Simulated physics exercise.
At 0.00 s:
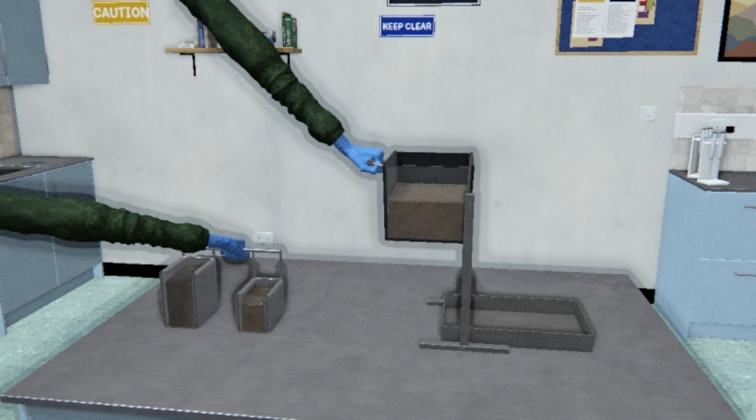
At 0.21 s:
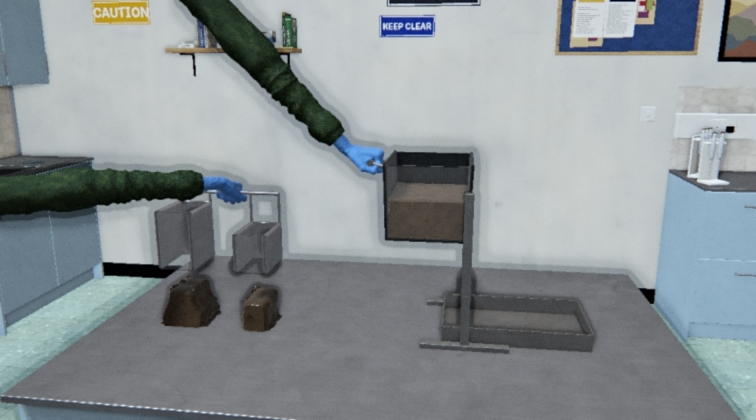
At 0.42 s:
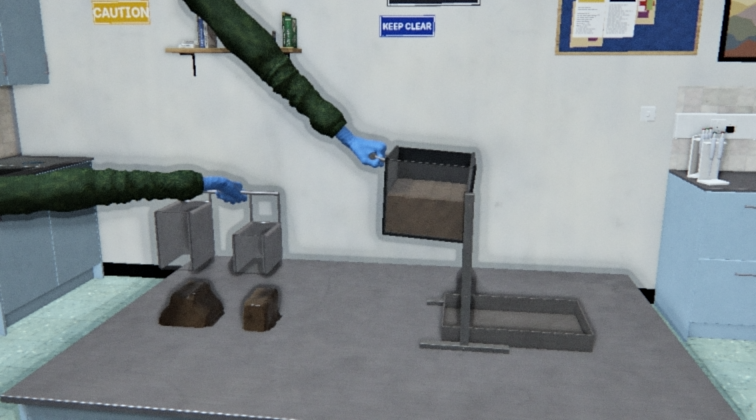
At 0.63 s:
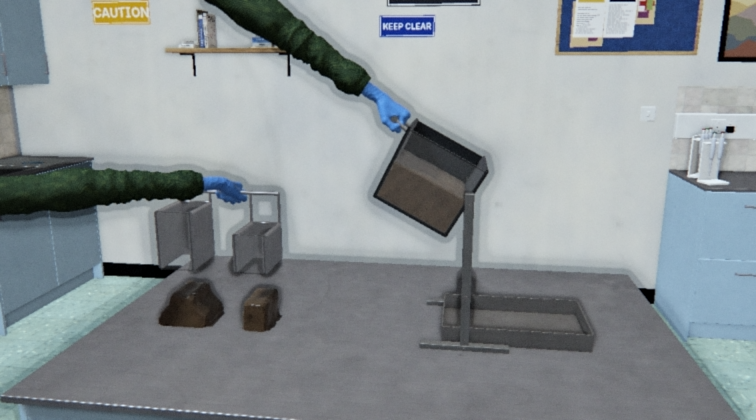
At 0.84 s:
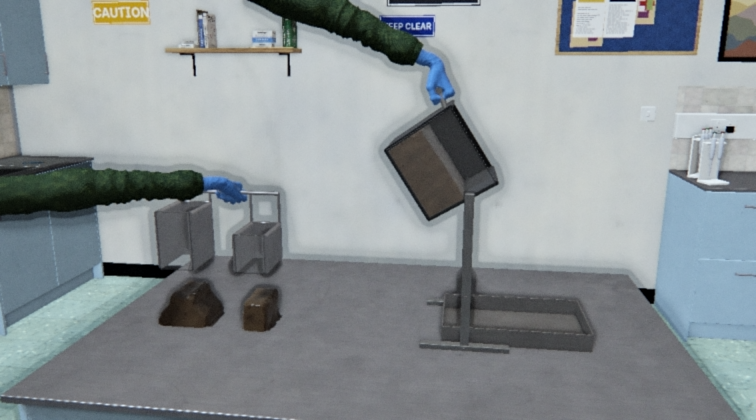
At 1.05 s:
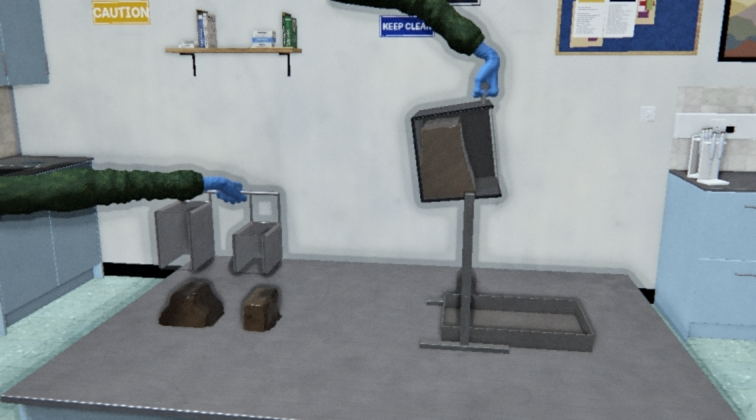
Two gray molds were lifted off blocks of brown mud by a blue-gloved hand, the left block slumping noticeably, then another gloved hand tilted a mud-filled tub steeply rightward above a tray.
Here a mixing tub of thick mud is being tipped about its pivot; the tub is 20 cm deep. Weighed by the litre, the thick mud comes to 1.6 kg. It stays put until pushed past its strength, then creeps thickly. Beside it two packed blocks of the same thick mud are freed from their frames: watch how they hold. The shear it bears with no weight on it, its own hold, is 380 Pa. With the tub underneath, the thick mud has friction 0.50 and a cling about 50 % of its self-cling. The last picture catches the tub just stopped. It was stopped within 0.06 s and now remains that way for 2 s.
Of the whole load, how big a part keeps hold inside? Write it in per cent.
The part that keeps hold inside is about 81 %.
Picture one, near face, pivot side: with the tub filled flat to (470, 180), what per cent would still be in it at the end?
That gives some 50 %.
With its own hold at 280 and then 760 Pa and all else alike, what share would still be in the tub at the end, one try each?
Try one gives 70 per cent, try two gives 100 per cent.
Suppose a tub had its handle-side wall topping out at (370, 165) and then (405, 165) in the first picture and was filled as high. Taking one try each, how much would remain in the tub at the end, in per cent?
First try about 65 per cent, second around 100 per cent.
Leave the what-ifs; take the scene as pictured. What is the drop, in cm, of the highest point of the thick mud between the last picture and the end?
About 9 cm.
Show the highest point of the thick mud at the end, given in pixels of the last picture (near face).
Looking at the last picture, I'd put it at about (464, 160).
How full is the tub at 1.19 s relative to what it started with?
Close to 100 in a hundred.
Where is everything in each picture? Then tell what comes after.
Handle-side rim at (386, 165), tilt 0 degrees; top of the thick mud at (426, 201); blocks stand 14 cm, 9.1 cm (left to right), in the first frame.
Handle-side rim at (386, 165), tilt 0 degrees; top of the thick mud at (426, 201); blocks stand 11 cm, 8.9 cm (left to right), in the second frame.
Handle-side rim at (389, 159), tilt 4 degrees; top of the thick mud at (392, 195); blocks stand 9.9 cm, 8.8 cm (left to right), in the third frame.
Handle-side rim at (411, 129), tilt 28 degrees; top of the thick mud at (397, 163); blocks stand 9.9 cm, 8.8 cm (left to right), in the fourth frame.
Handle-side rim at (452, 109), tilt 57 degrees; top of the thick mud at (419, 132); blocks stand 9.9 cm, 8.8 cm (left to right), in the fifth frame.
Handle-side rim at (492, 109), tilt 82 degrees; top of the thick mud at (459, 125); blocks stand 9.9 cm, 8.8 cm (left to right), in the sixth frame.
After 1.19 s, the tub is at 82 degrees and holds 100 %.
After 1.36 s, the tub is at 82 degrees and holds 90 %.
After 1.53 s, the tub is at 82 degrees and holds 82 %.
After 1.70 s, the tub is at 82 degrees and holds 81 %.
After 3.05 s, at the end, the tub is at 82 degrees and holds 81 %.
